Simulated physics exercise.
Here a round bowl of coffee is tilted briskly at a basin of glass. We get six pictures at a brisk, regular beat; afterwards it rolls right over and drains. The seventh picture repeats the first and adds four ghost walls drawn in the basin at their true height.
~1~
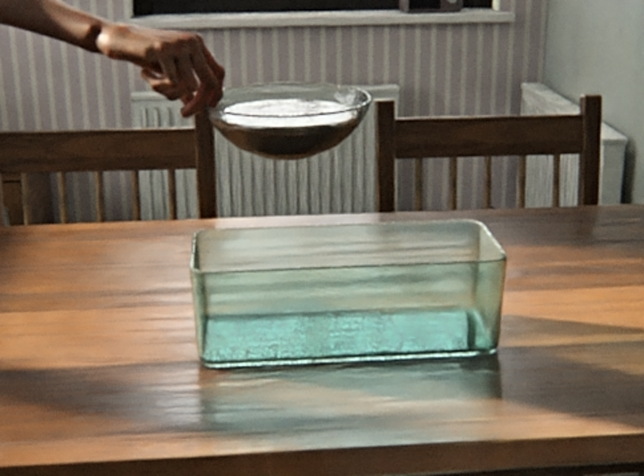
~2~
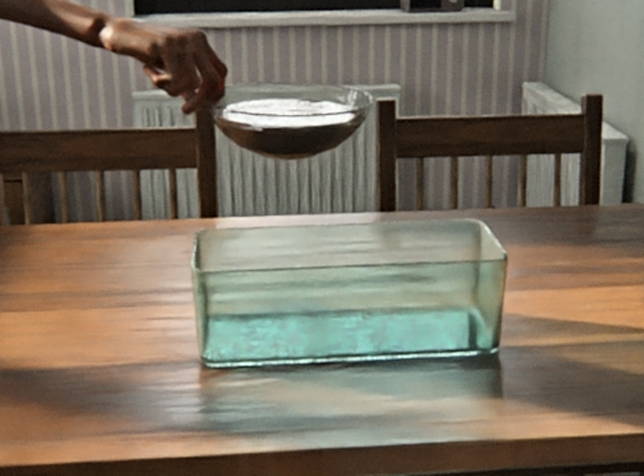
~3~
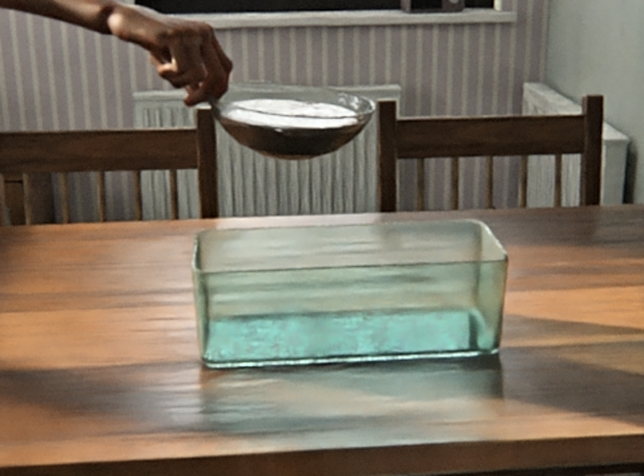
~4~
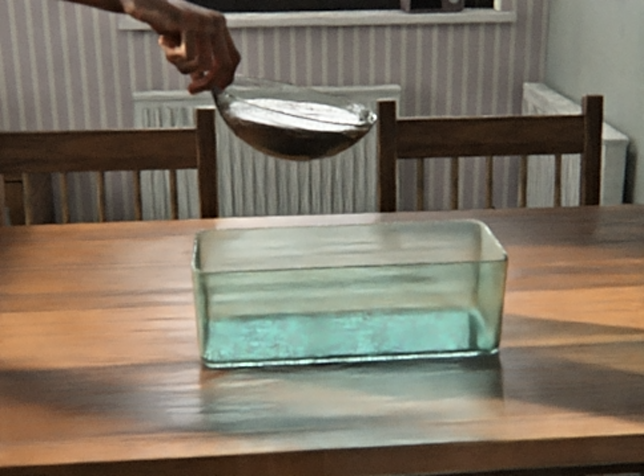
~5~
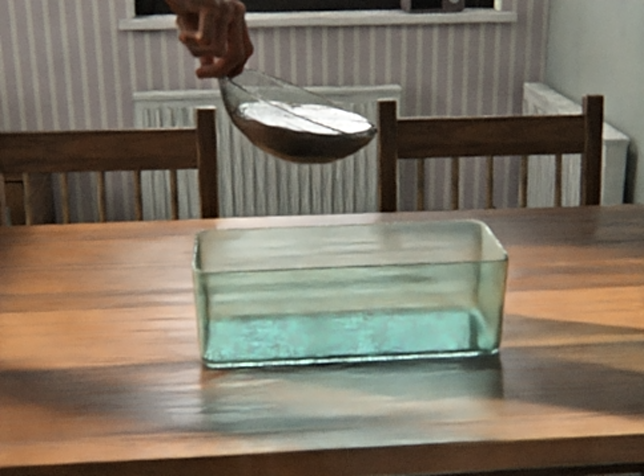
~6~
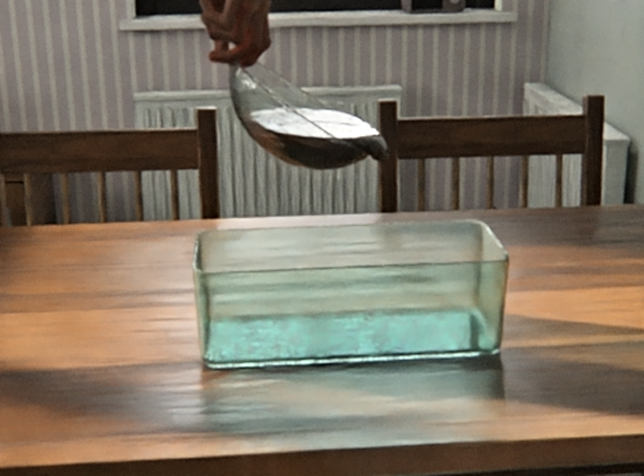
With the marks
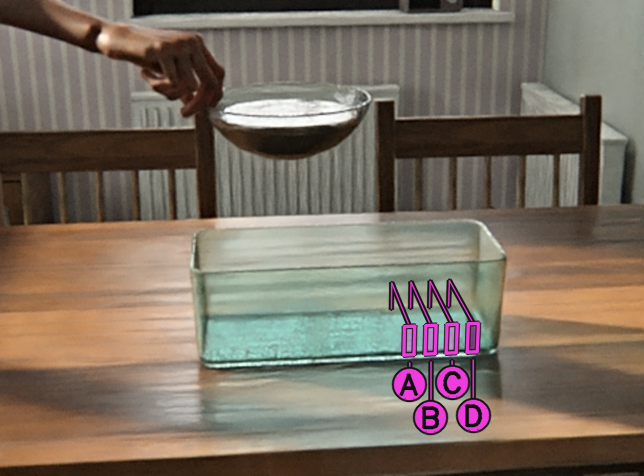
Hand tilting a round glass bowl of dark coffee rightward above a glass basin until coffee comes over the lip.
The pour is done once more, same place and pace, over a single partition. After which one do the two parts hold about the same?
The best place is A.
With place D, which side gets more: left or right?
More ends on the left.
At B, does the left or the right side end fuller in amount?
More ends on the left.
In magenta, A at (409, 362); B at (430, 361); C at (452, 360); D at (473, 359).
Choosing A, about 49 % ends left of the wall and 49 % right of it.
Choosing B, about 64 % ends left of the wall and 31 % right of it; 5 % is lost outside.
Choosing C, about 82 % ends left of the wall and 13 % right of it; 6 % is lost outside.
Choosing D, about 80 % ends left of the wall and 14 % right of it; 7 % is lost outside.
